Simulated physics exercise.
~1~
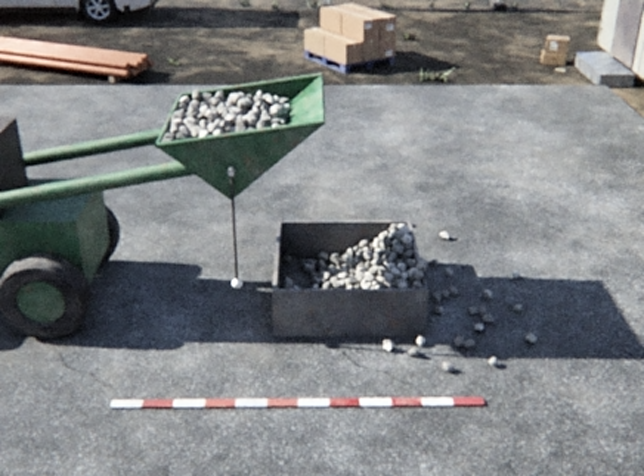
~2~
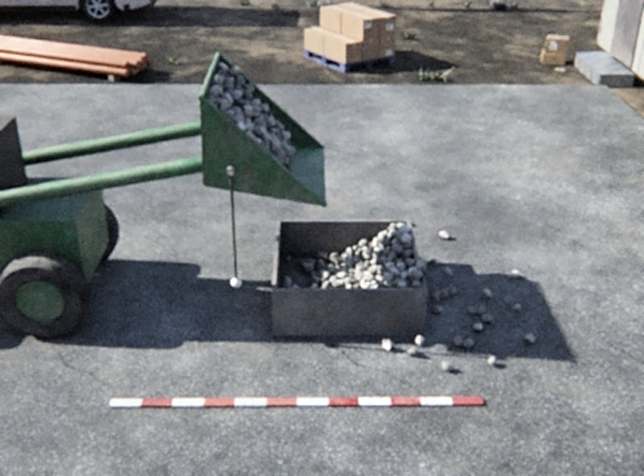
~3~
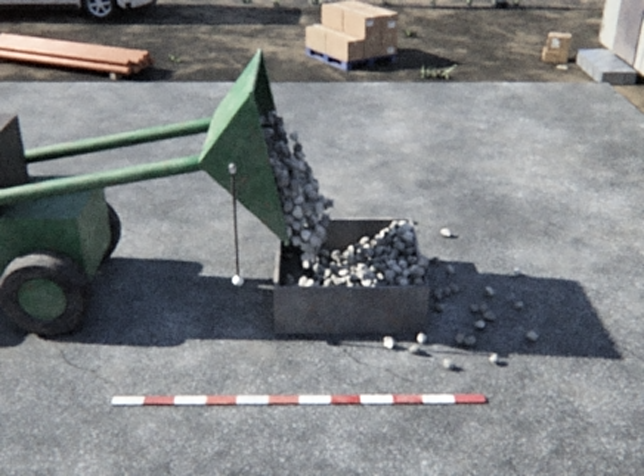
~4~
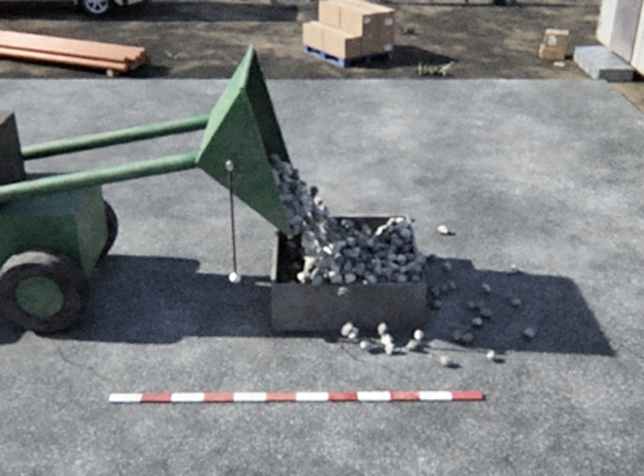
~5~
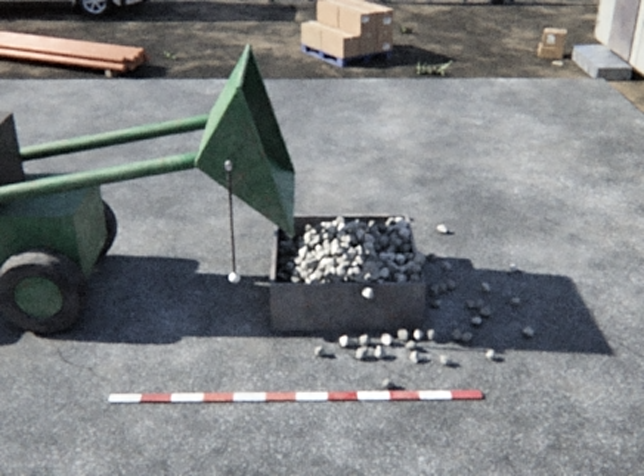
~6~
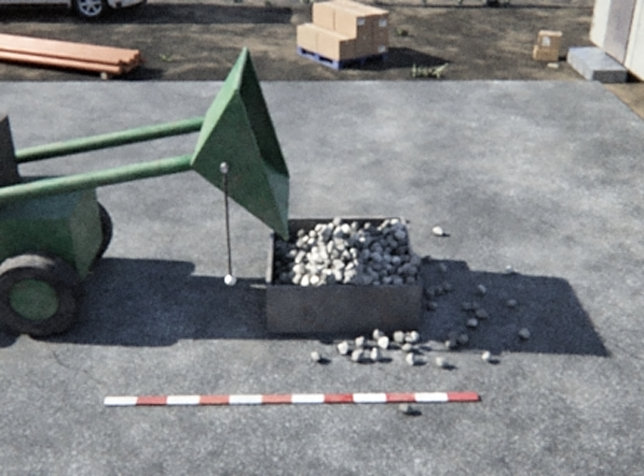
A green loader on the left holds a raised bucket full of grey stones above a dark open bin that already contains a heap, with a few stones scattered on the paving beside it. The bucket tips forward, its front edge dropping toward the bin while the load stays inside. It tilts further and the stones slide out in a thick stream onto the heap. Some spill over the near side and roll toward the red and white staff. The bucket ends up empty and still steeply tilted, the bin heaped with stones and more lying in front.
